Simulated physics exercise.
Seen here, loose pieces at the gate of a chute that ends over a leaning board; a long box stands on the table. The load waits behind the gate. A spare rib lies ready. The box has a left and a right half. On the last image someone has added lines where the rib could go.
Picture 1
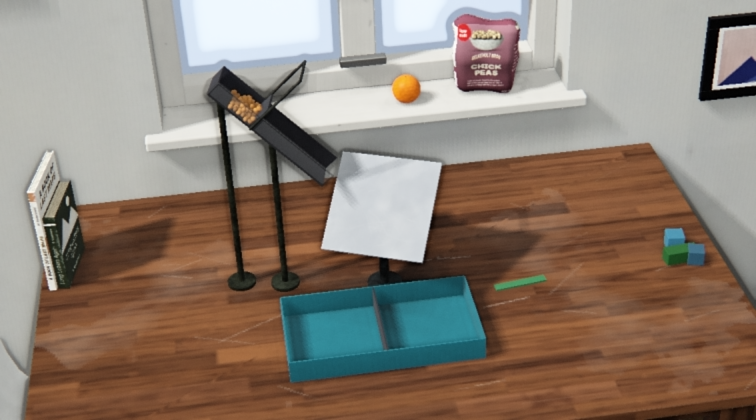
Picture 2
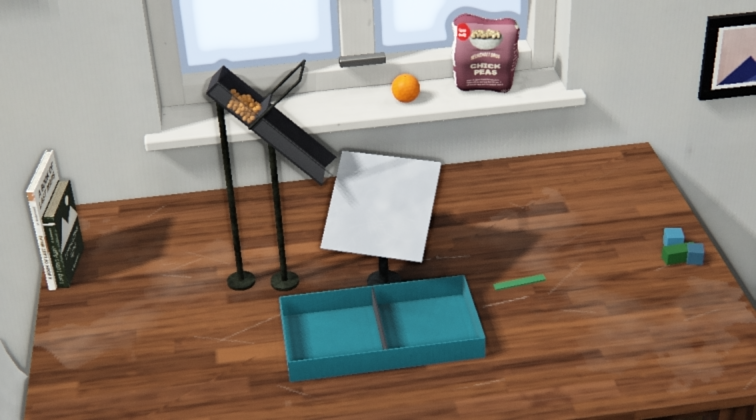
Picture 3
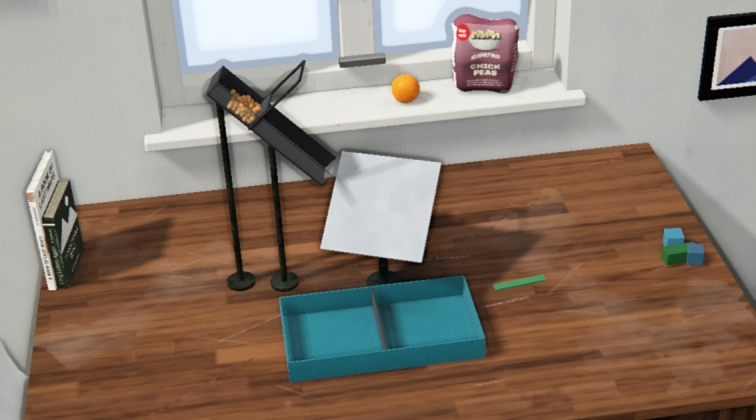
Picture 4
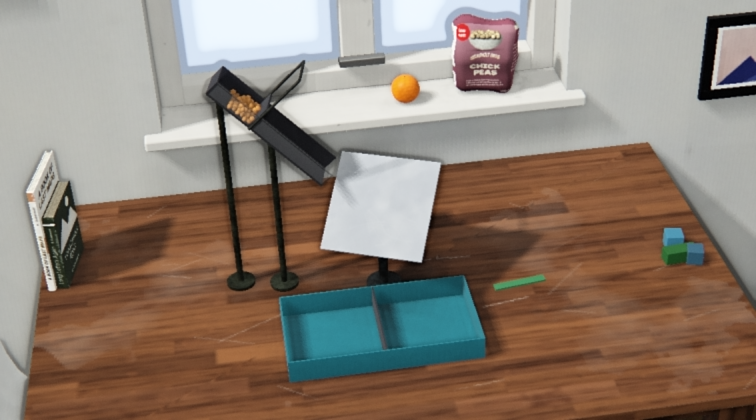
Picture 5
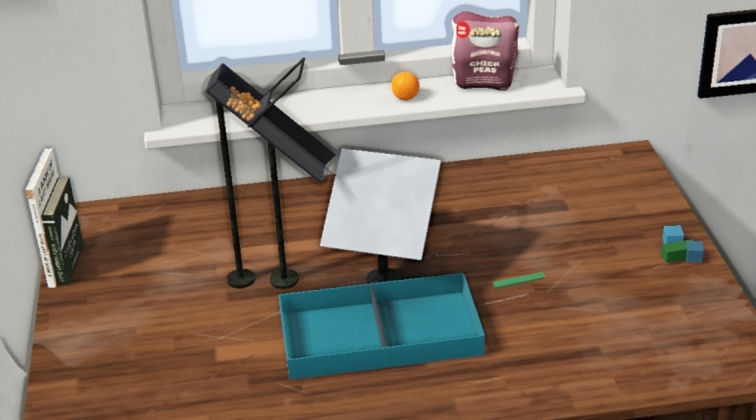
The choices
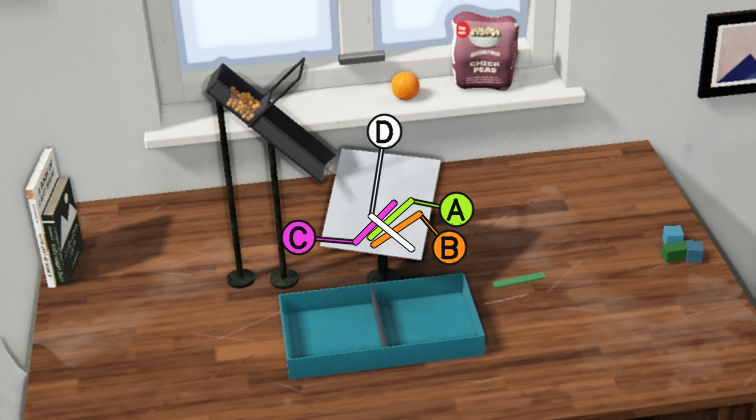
On a wooden table, a dark chute holds chickpeas above a teal box, and nothing moves.
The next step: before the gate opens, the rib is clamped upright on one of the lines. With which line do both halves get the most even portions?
Use line D.
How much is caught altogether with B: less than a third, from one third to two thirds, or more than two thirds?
More than two thirds.
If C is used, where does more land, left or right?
Left.
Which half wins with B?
More lands on the left.
On the marked copy, line A from (411, 200) to (370, 237); line B from (419, 213) to (373, 244); line C from (394, 203) to (355, 242); line D from (371, 216) to (411, 248).
With A, of what is caught, all but a few in the left half, a small share in the right.
With B, of what is caught, all but a few in the left half, a small share in the right.
With C, of what is caught, the bulk in the left half, a small share in the right.
With D, of what is caught, close to half in the left half, close to half in the right.
